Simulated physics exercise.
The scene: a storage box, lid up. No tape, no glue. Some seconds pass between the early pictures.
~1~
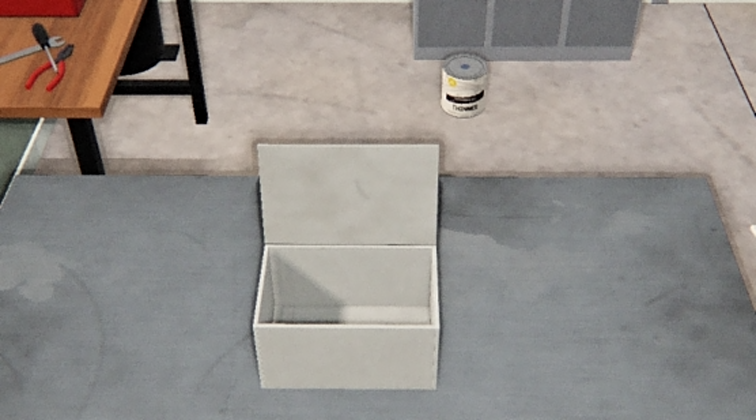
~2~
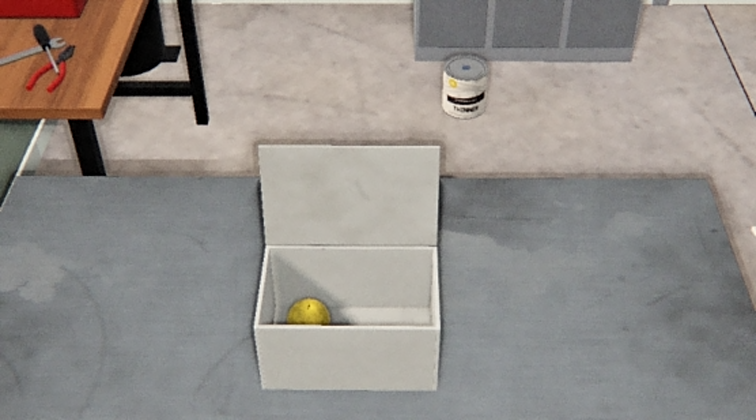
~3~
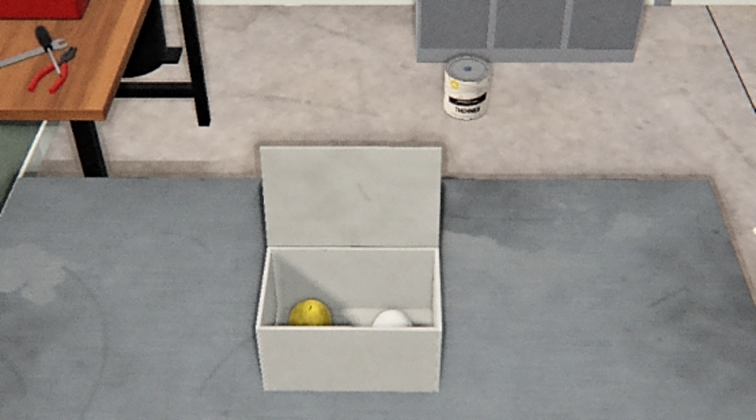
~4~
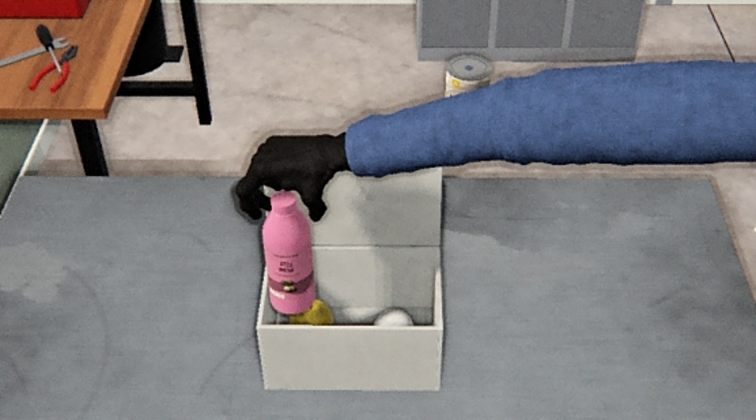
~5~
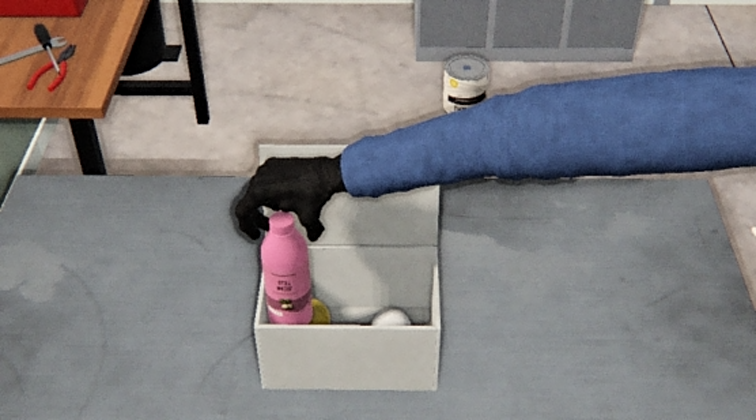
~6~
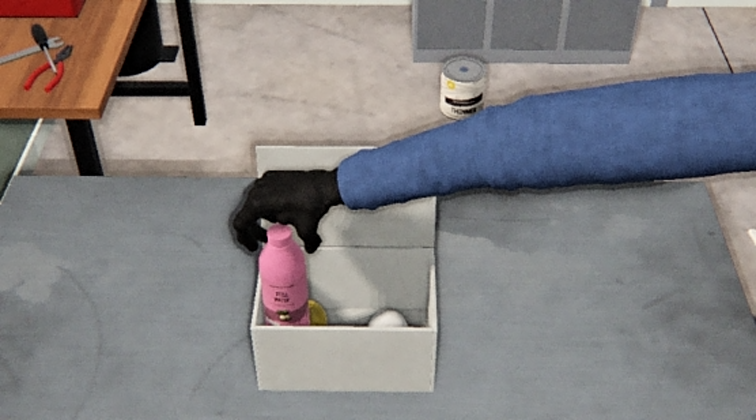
A gloved hand in a blue sleeve lowered a pink bottle into the left side of an open pale box, after a yellow ball and a white round object had appeared inside one after another.
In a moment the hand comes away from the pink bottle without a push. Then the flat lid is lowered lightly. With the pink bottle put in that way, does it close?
It will not close.
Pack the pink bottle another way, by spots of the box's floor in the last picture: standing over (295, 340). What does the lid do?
Then it is held up.
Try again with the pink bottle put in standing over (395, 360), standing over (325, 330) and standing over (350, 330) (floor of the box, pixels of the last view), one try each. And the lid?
In the first case it will not close; in the second case it closes; in the third case it will not close.
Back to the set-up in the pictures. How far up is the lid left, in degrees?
Some 25° above the rim.
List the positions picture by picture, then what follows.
In the first frame, the last thing is not in view yet.
In the second frame, the last thing is not in view yet.
In the third frame, the last thing is not in view yet.
In the fourth frame, coming down; pink bottle (289, 251).
In the fifth frame, coming down; pink bottle (286, 269).
In the sixth frame, in place under the hand; pink bottle (284, 281).
Then, 1.20 s on from there, lid starting down; pink bottle turned 41° from how it was put near (286, 307); yellow apple shifted a little.
Then, 1.90 s on from there, lid 37° above the rim; pink bottle turned 41° from how it was put near (286, 307); yellow apple shifted a little.
In the end, lid 24° above the rim; toppled in the box, pink bottle; the other 2 unmoved. At the end, from the last picture's camera, pink bottle near (285, 305).
